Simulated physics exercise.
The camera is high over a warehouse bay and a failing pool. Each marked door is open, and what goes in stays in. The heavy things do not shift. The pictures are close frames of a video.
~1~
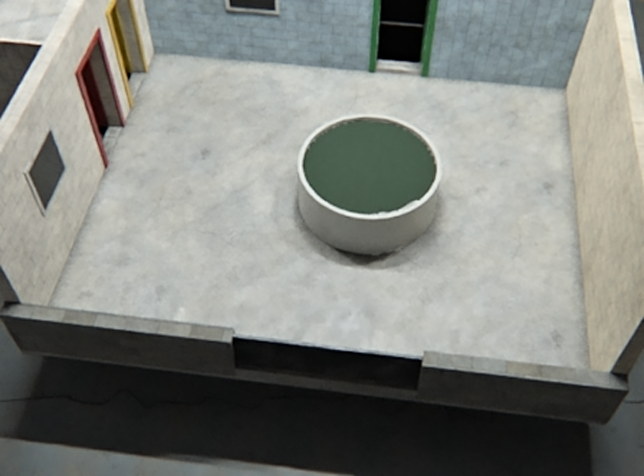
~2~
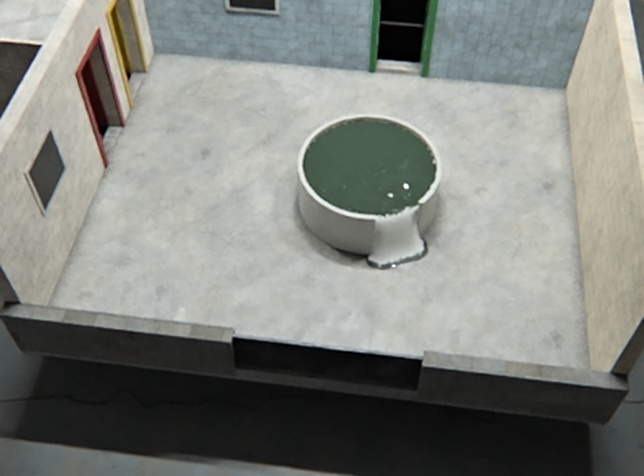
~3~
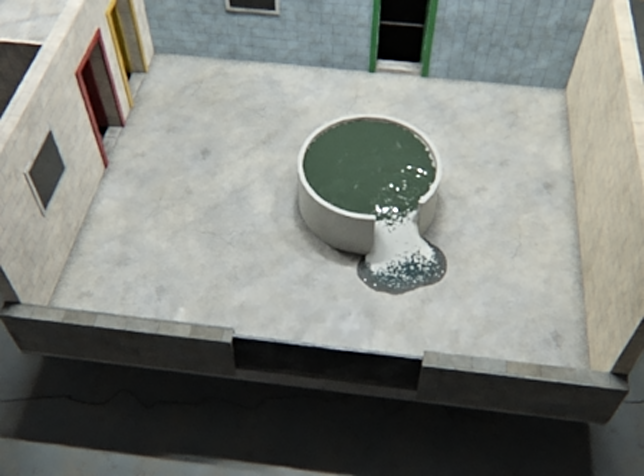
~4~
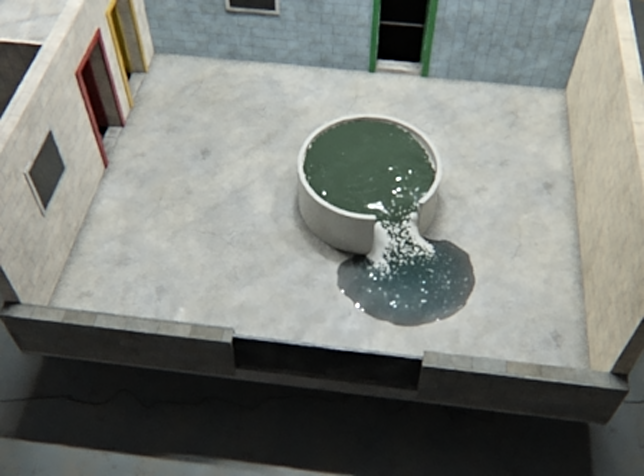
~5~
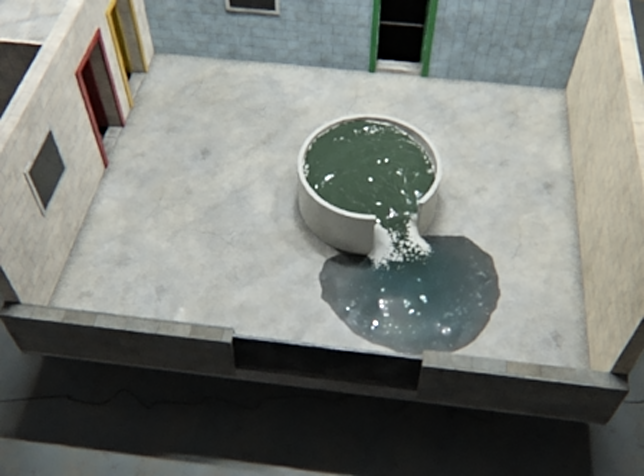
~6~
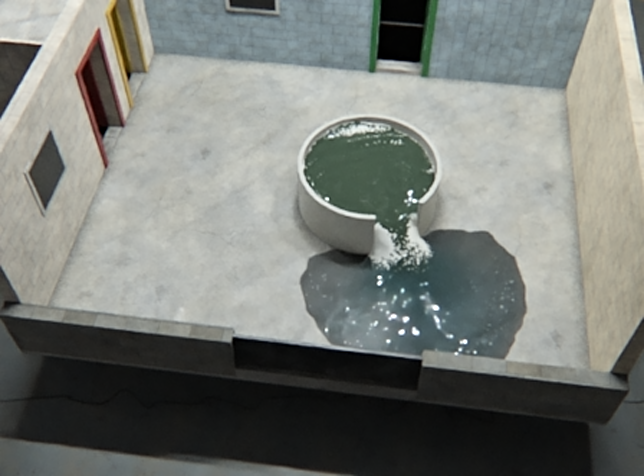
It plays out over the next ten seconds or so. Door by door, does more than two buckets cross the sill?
In the end: The green door admits no more than that; the yellow door admits no more than that; the red door admits no more than that.
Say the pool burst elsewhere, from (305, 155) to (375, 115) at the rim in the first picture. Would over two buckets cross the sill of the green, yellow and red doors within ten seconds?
Then: Green stays under; yellow takes more; red takes more.
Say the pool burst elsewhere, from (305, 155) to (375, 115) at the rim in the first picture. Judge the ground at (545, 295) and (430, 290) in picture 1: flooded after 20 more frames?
In turn: No water, clear.
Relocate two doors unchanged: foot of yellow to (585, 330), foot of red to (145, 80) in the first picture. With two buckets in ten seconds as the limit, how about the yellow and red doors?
In short: The yellow door goes over, the red door keeps below it.
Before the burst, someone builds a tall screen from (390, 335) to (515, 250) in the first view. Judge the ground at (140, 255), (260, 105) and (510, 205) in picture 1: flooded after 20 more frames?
As listed: Wet, no water, wet.
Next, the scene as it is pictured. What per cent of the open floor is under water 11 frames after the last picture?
About 20 per cent.
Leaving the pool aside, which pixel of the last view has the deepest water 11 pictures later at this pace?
Close to (582, 395).
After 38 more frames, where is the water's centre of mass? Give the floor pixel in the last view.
At about (400, 228).
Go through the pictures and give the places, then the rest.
Still water in the pool at (369, 167), in the first frame.
Water pours out at (396, 234) and has run to (376, 265), in the second frame.
Water pours out at (396, 236) and has run to (437, 278), in the third frame.
Water pours out at (396, 237) and has run to (443, 314), in the fourth frame.
The front is at (458, 344), out from the gap at (396, 237), in the fifth frame.
The front is at a hidden place, out from the gap at (396, 236), in the sixth frame.
A moment on, water covers 20 % of the floor; the green door not reached, the yellow door not reached, the red door not reached.
Next, water covers 20 % of the floor; the green door not reached, the yellow door not reached, the red door not reached.
Then, water covers 40 % of the floor; the green door not reached, the yellow door not reached, the red door not reached.
Later, water covers 70 % of the floor; the green door wet at the sill, nothing in, the yellow door not reached, the red door wet at the sill, nothing in.
In the end, water covers 100 % of the floor; the green door wet at the sill, nothing in, the yellow door wet at the sill, nothing in, the red door wet at the sill, nothing in.
